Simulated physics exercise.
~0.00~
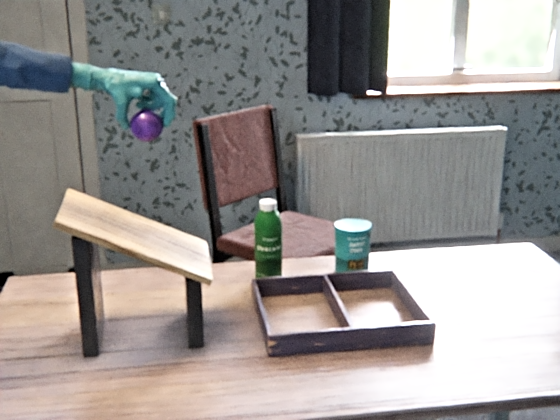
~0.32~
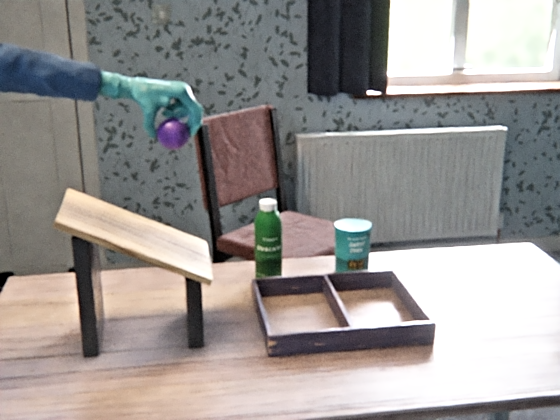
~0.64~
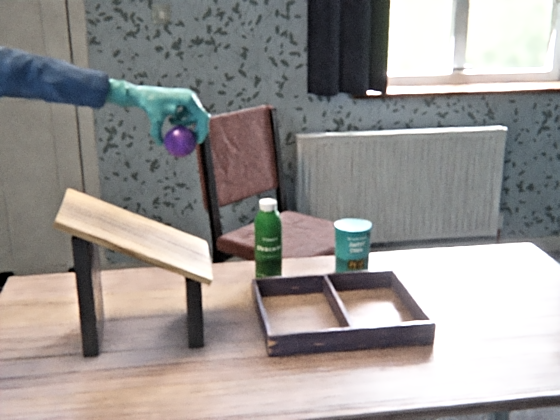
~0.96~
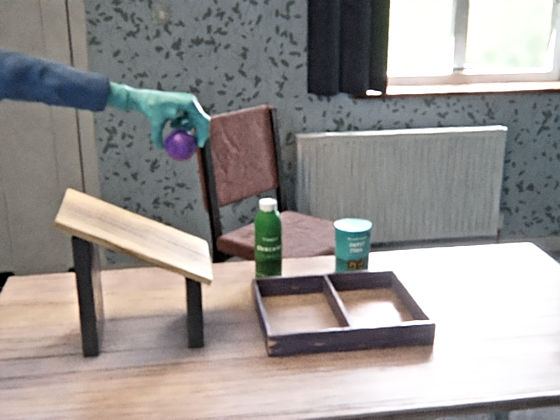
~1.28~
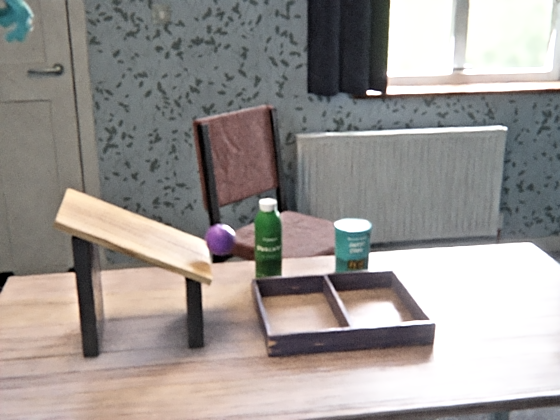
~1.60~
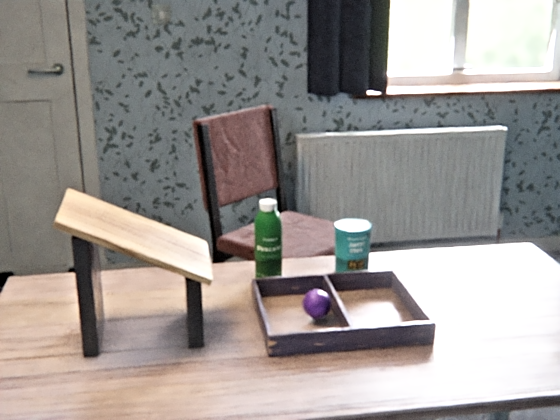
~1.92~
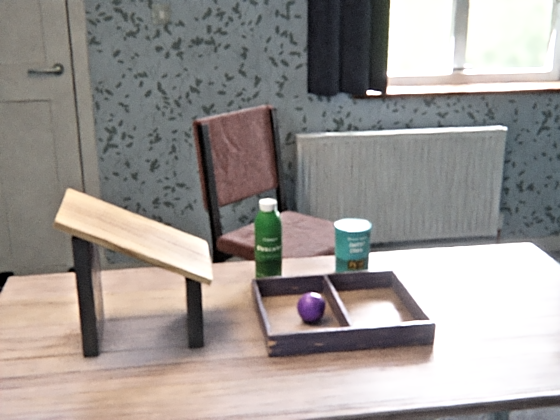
On a wooden table, a gloved hand releasing a purple onion near a sloped board, the onion landing in the tray's nearer bay.
